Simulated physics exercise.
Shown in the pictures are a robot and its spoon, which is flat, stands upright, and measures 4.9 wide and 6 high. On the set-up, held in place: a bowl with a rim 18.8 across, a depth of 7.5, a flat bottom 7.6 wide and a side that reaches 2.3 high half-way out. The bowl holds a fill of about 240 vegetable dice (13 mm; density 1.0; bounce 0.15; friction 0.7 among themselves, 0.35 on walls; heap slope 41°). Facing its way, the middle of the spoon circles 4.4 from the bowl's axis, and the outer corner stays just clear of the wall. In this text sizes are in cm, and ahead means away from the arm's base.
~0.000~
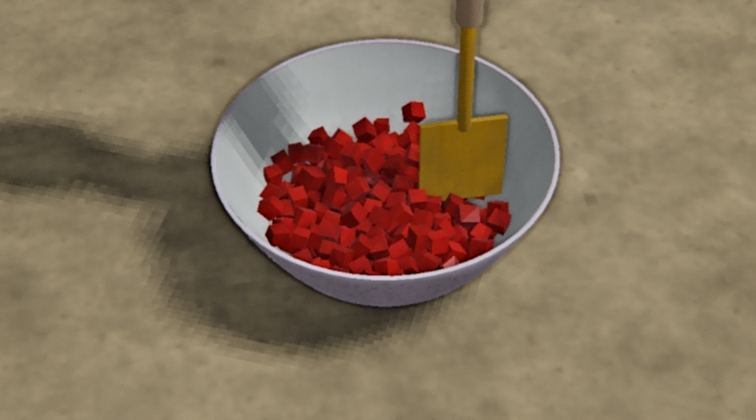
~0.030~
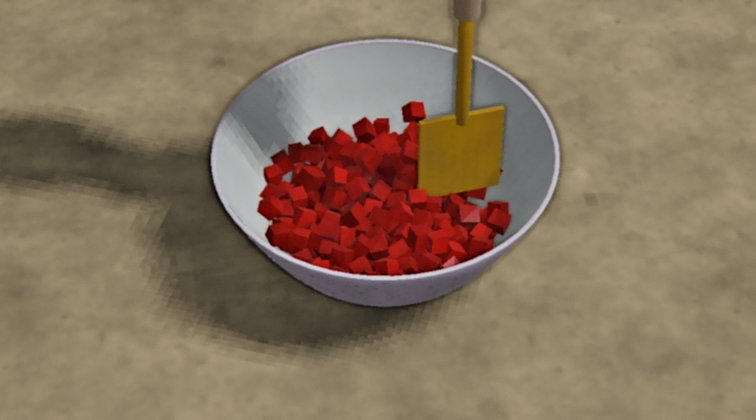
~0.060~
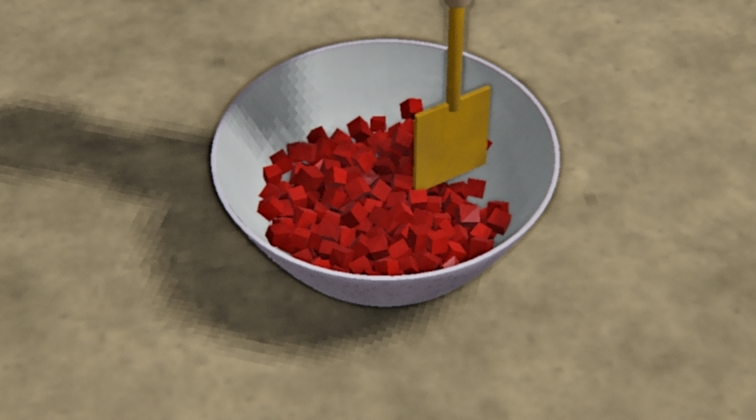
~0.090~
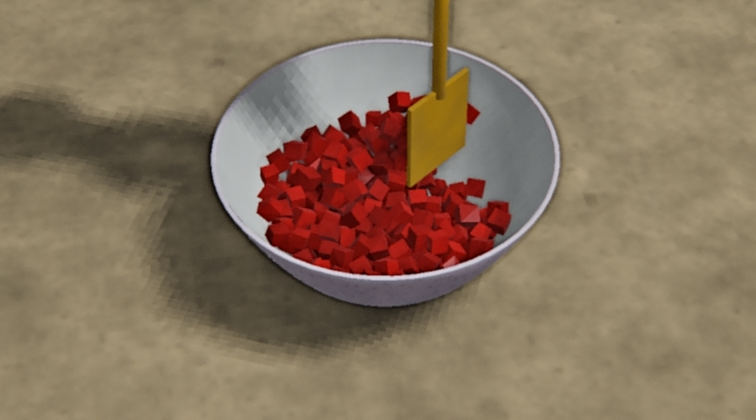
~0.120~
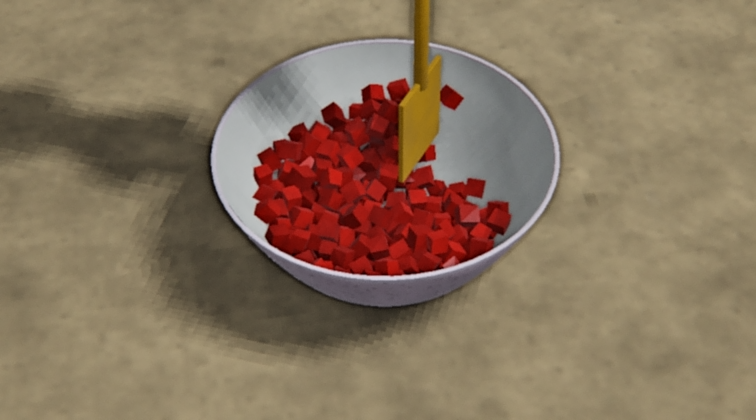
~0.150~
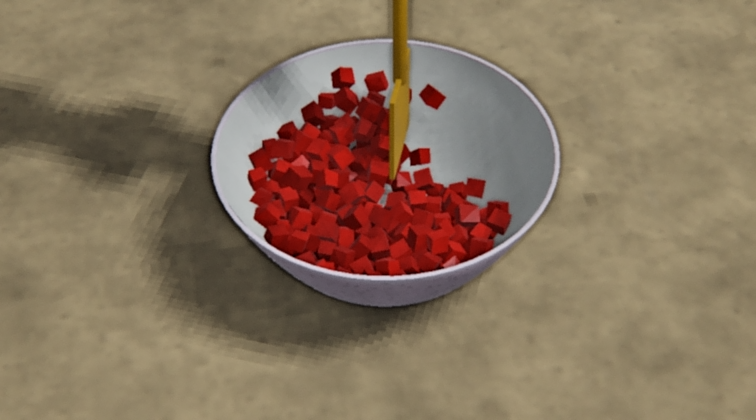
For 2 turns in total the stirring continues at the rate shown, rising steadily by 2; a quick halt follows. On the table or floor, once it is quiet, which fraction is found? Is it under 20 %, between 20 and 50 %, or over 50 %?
Under 20 %.
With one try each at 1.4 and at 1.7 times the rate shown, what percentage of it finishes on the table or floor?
Around 25 percent for the first try and 40 percent for the second.
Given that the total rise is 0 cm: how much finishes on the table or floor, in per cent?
My guess is close to 25 per cent.
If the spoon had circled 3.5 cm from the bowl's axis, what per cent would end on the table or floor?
That would come to roughly 15 percent.
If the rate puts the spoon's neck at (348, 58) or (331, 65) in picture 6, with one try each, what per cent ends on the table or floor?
Well, about 35 percent the first time and about 35 percent the second.
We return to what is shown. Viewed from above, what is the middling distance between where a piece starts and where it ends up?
Reading: Around 5 cm.
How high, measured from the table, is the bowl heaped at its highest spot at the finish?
About 6.5 centimetres.
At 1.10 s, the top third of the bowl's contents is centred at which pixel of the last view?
It is centred roughly at (356, 231).
After 0.62 s, 326° round, highest piece 9 above the table; 218 in the bowl, 15 on the table or floor, 3 in flight or on the tool.
After 1.10 s, 221° round, highest piece 8 above the table; 204 in the bowl, 31 on the table or floor, 1 in flight or on the tool.
After 1.53 s, 0° round, highest piece 6 above the table; 204 in the bowl, 32 on the table or floor.
After 2.23 s, 0° round, highest piece 6 above the table; 204 in the bowl, 32 on the table or floor.
In the end, 204 in the bowl, 32 on the table or floor. That is 14 % on the table or floor.
